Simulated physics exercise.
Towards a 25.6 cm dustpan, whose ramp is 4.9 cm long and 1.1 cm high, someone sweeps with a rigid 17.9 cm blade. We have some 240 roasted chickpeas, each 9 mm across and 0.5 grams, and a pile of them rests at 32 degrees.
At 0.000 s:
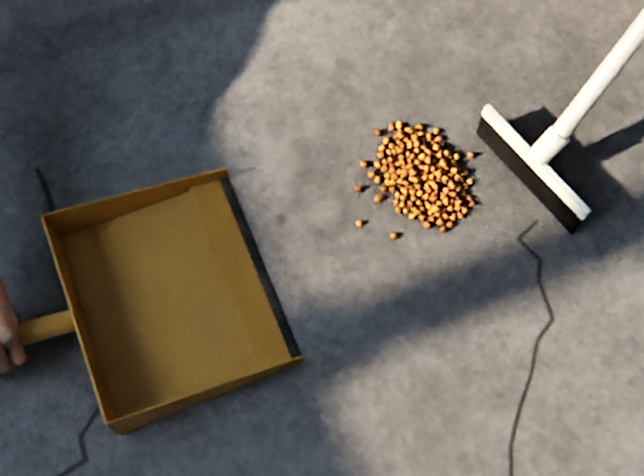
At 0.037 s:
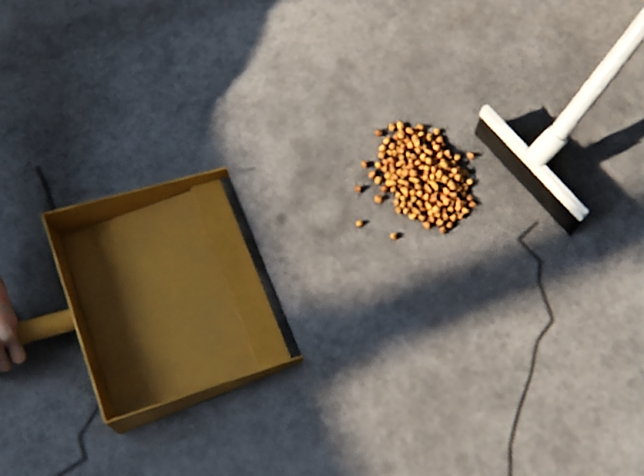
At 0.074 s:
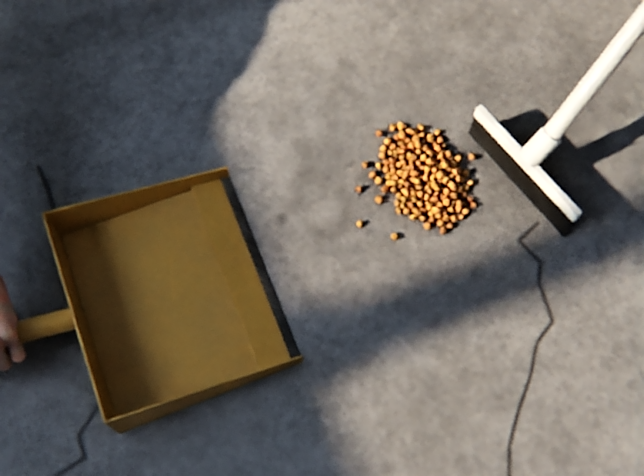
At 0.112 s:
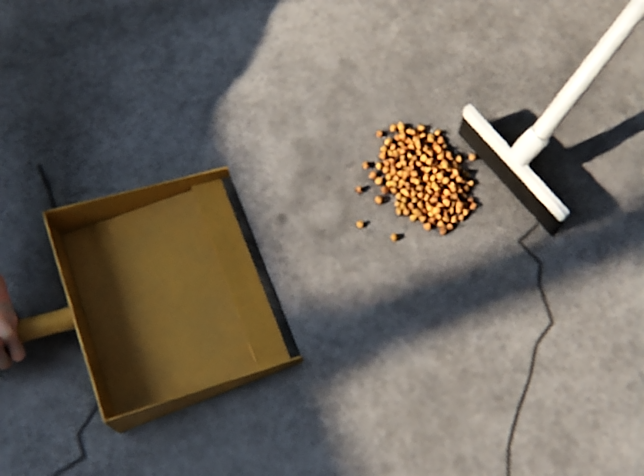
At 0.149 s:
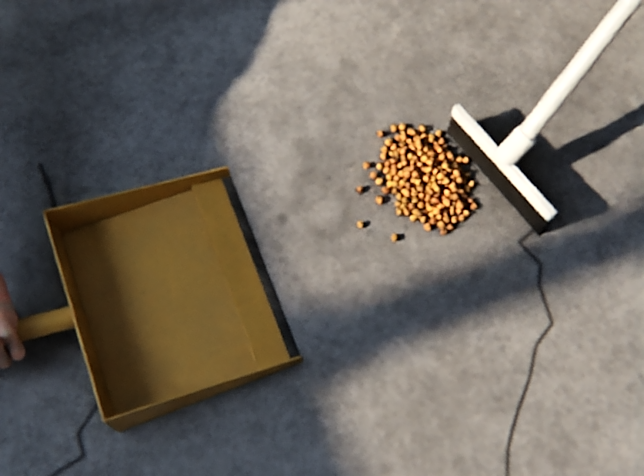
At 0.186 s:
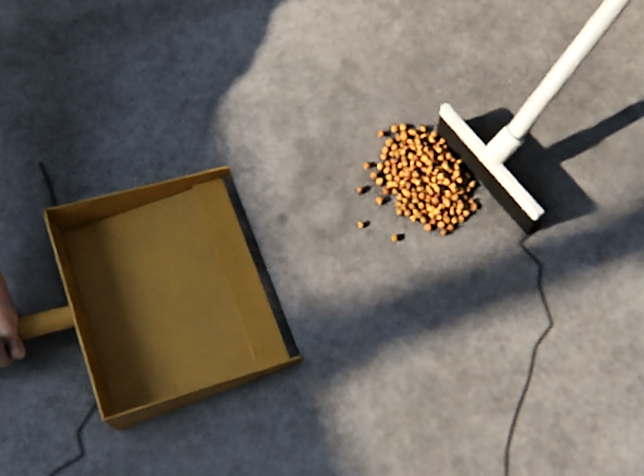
A white-handled sweeper with a dark blade slid a short way left across the grey ground and just nudged the edge of a pile of small golden-brown pieces, while a hand held a yellowish-brown dustpan nearly still.
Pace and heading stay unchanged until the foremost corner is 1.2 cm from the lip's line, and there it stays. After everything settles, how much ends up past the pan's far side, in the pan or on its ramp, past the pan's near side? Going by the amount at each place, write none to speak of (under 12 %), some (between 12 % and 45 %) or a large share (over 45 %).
Far side: Some, pan: None to speak of, near side: None to speak of.
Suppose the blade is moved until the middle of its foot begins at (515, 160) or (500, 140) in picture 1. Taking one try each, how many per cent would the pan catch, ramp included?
Close to 0 in a hundred, then close to 0 in a hundred.
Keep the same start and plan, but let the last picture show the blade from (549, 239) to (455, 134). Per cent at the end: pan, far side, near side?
Pan 15; far 0; near 0.
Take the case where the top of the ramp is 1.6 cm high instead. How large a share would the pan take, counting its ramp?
In that case some 0 per cent.
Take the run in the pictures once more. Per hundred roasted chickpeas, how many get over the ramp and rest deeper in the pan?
Estimate: About 0 %.
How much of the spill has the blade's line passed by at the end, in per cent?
Around 40 per cent.
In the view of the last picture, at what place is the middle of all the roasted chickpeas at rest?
Somewhere near (280, 216) in the last picture.
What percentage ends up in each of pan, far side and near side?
Far side 20 %, pan 0 %, near side 0 %.
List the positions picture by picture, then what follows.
The first frame shows blade from (584, 214) to (487, 113), moved 0.0 cm, 0 of the pieces shifted so far; middle of the pieces at (426, 174); pan at (162, 304).
The second frame shows blade from (582, 215) to (485, 113), moved 0.3 cm, 0 of the pieces shifted so far; middle of the pieces at (427, 174).
The third frame shows blade from (575, 216) to (479, 113), moved 1.1 cm, 0 of the pieces shifted so far; middle of the pieces at (427, 174).
The fourth frame shows blade from (562, 216) to (468, 113), moved 2.6 cm, 0 of the pieces shifted so far; middle of the pieces at (428, 175).
The fifth frame shows blade from (550, 215) to (456, 112), moved 4.1 cm, 1 of the pieces shifted so far; middle of the pieces at (428, 176).
The sixth frame shows blade from (537, 215) to (445, 112), moved 5.6 cm, 6 of the pieces shifted so far; middle of the pieces at (429, 176); pan at (162, 301). The blade's pace is about 0.41 m/s, heading 28 degrees away from the viewer's side.
After 0.52 s, middle of the blade 17 cm from the lip; 0 % over the lip, far side 10 %, near side 0 %.
After 0.75 s, middle of the blade 9 cm from the lip; 0 % over the lip, far side 15 %, near side 0 %.
After 1.09 s, middle of the blade 4 cm from the lip; 0 % over the lip, far side 20 %, near side 0 %.
At rest (1.4 s), far side 20 %, pan 0 %, near side 0 %, in front of the lip or behind the blade 80 %.
